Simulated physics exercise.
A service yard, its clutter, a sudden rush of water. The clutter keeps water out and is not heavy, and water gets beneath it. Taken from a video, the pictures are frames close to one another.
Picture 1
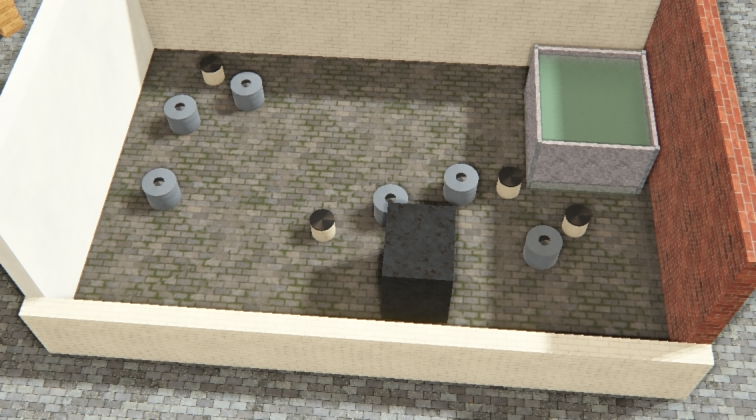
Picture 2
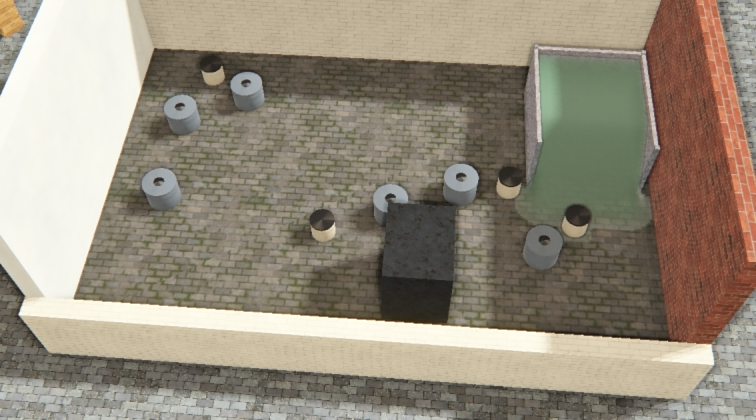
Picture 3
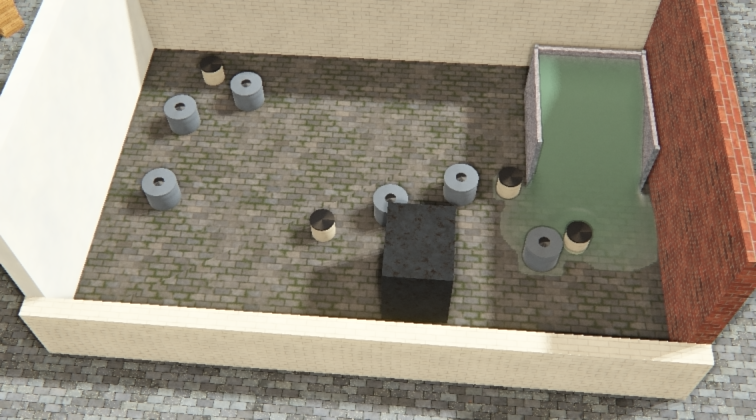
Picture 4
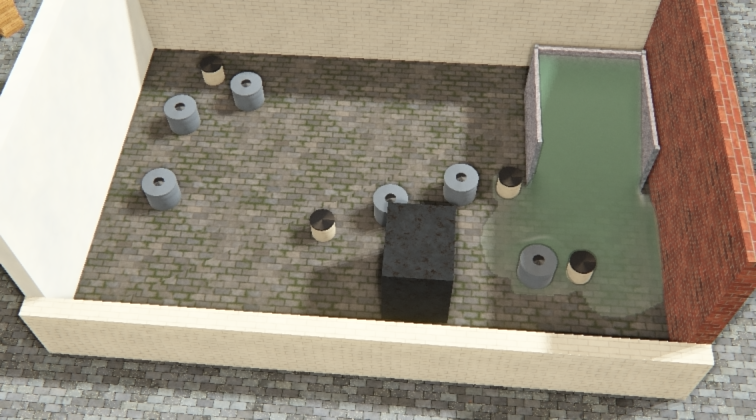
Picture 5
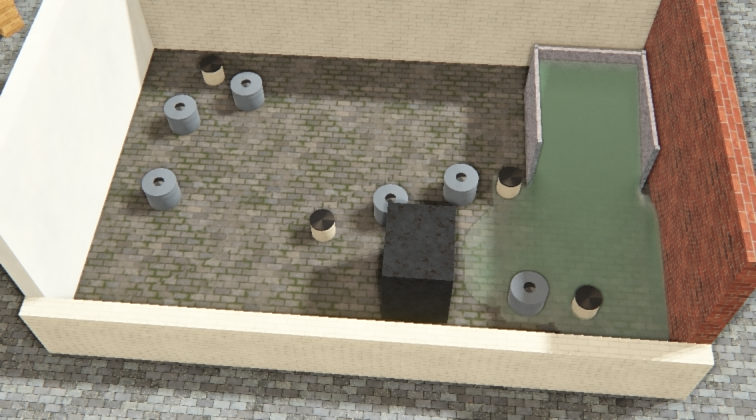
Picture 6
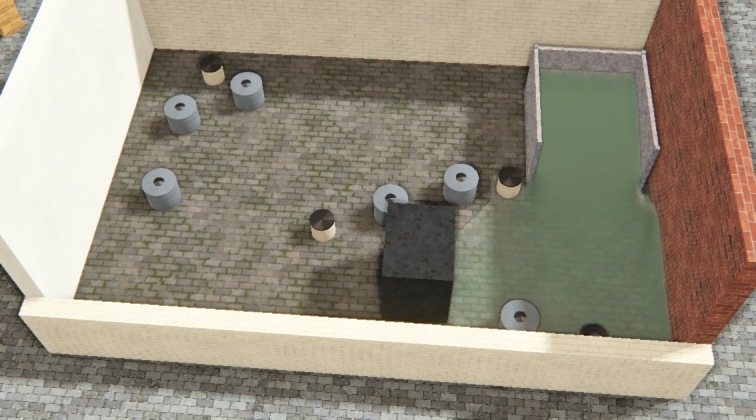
A walled yard held scattered grey tubs, cream pails and a black block when water rushed from an open-fronted tank at right, spread toward the front wall, and pushed one tub and one pail forward.
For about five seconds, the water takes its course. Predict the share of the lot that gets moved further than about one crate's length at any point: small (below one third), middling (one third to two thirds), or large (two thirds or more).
The share is middling, from one third to two thirds.
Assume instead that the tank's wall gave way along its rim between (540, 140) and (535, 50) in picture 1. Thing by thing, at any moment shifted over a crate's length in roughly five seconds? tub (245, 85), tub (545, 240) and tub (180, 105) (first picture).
Travels that far, falls short, travels that far.
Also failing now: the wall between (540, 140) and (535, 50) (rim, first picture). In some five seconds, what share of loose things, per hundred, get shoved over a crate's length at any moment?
Near 80 in a hundred.
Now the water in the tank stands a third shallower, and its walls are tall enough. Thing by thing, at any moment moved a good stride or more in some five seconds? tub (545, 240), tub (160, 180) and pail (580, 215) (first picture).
Taking them as listed - the full distance for the first, a shorter distance for the second, the full distance for the third.
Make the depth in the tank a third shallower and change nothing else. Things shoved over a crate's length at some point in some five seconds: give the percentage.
30 per cent.
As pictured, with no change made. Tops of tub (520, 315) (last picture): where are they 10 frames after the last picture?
I'd expect it around (467, 309).
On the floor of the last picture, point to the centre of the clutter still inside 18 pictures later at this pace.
(335, 155).
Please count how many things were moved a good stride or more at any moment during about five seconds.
It comes to 4.
A moment on, 2 of 10 are well off their spots; 2 afloat.
Next, 2 of 10 are well off their spots; 2 afloat.
Later, 4 of 10 are well off their spots; 1 afloat.
In the end, 4 of 10 are well off their spots, and 4 have been at some point; 2 afloat.
